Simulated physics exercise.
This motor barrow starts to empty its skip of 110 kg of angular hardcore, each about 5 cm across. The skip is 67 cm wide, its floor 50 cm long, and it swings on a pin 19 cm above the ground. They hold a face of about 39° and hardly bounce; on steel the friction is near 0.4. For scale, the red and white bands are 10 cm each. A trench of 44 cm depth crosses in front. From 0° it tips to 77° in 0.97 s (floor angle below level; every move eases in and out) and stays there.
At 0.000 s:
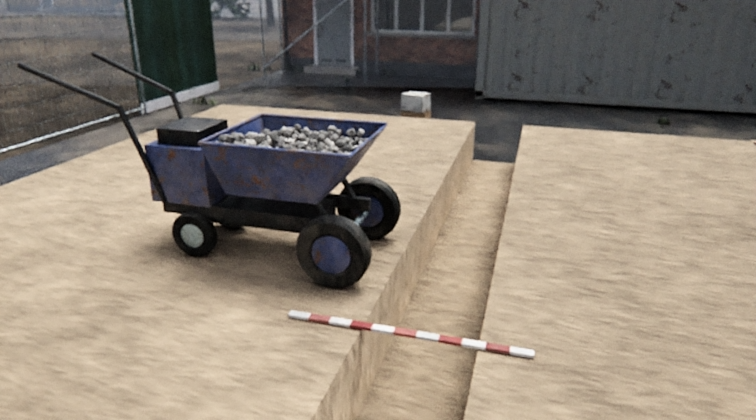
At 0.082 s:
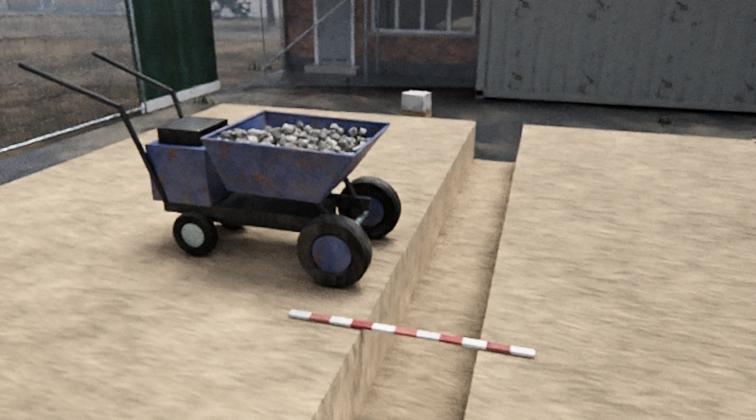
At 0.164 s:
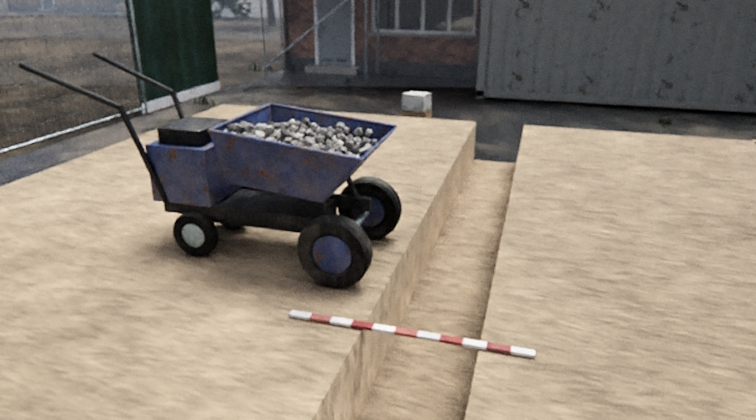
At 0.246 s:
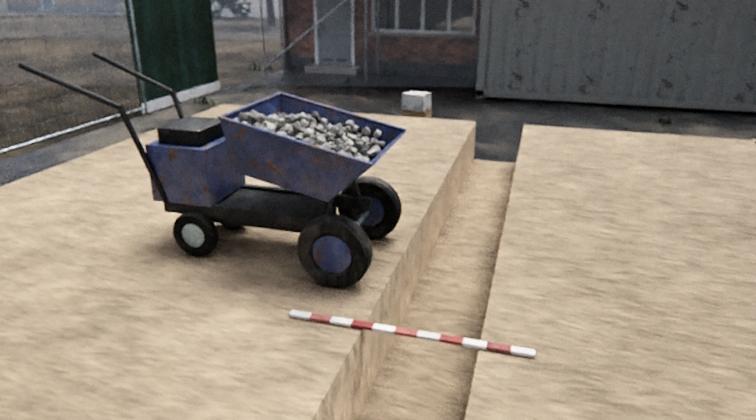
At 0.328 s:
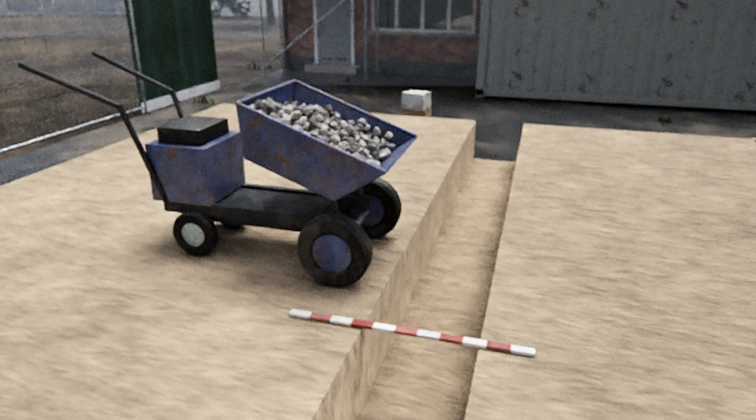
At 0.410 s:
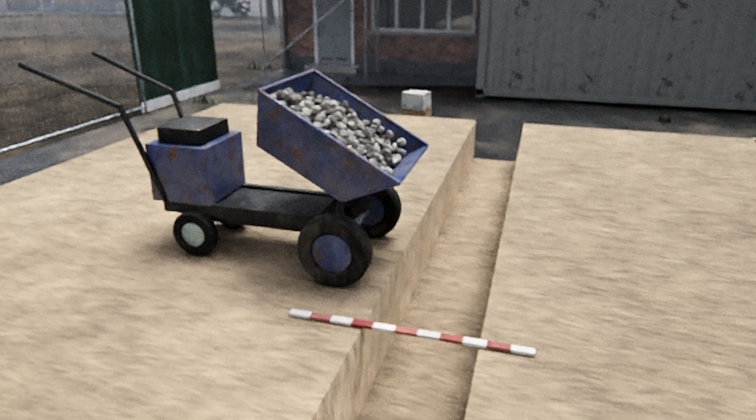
A blue motor barrow loaded with grey stones stood on sandy ground beside a trench, and its skip slowly tilted forward to the right, the back rising steeply while the wheels stayed still.
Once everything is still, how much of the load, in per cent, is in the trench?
About 78 per cent.
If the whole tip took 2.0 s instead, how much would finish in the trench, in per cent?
It would be near 90 per cent.
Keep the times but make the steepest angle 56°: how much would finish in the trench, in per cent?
In that case some 20 per cent.
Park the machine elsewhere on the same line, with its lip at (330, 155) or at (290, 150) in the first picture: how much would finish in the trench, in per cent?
First some 95, then 100 per cent.
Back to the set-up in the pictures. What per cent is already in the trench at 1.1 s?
Some 25 per cent.
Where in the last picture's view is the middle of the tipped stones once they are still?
Around (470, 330).
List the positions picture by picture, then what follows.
In the first picture, lip at (349, 157), floor tilted 0°, highest stones at (305, 135).
In the second picture, lip at (352, 157), floor tilted 2°, highest stones at (304, 133); the stones move at 0.3 m/s on average.
In the third picture, lip at (360, 160), floor tilted 6°, highest stones at (295, 127); the stones move at 0.6 m/s on average.
In the fourth picture, lip at (372, 165), floor tilted 12°, highest stones at (289, 119); the stones move at 0.8 m/s on average.
In the fifth picture, the skip is at 20°, its lip at (385, 173); the top of the load is at (290, 108); the stones move at 1.0 m/s on average.
In the sixth picture, the skip is at 30°, its lip at (400, 184); the top of the load is at (303, 98); the stones move at 1.1 m/s on average.
After 0.7 s the floor is at 65°; 100 % in the skip; the foremost stones are at (441, 220).
After 1.1 s the floor is at 77°; 62 % in the skip, 27 % in the trench, 11 % past the trench; the foremost stones are at (535, 296).
After 1.4 s the floor is at 77°; 26 % in the skip, 51 % in the trench, 23 % past the trench; the foremost stones are at (621, 289).
After 3.4 s the floor is at 77°; 0 % in the skip, 78 % in the trench, 22 % past the trench; the foremost stones are at (652, 292).
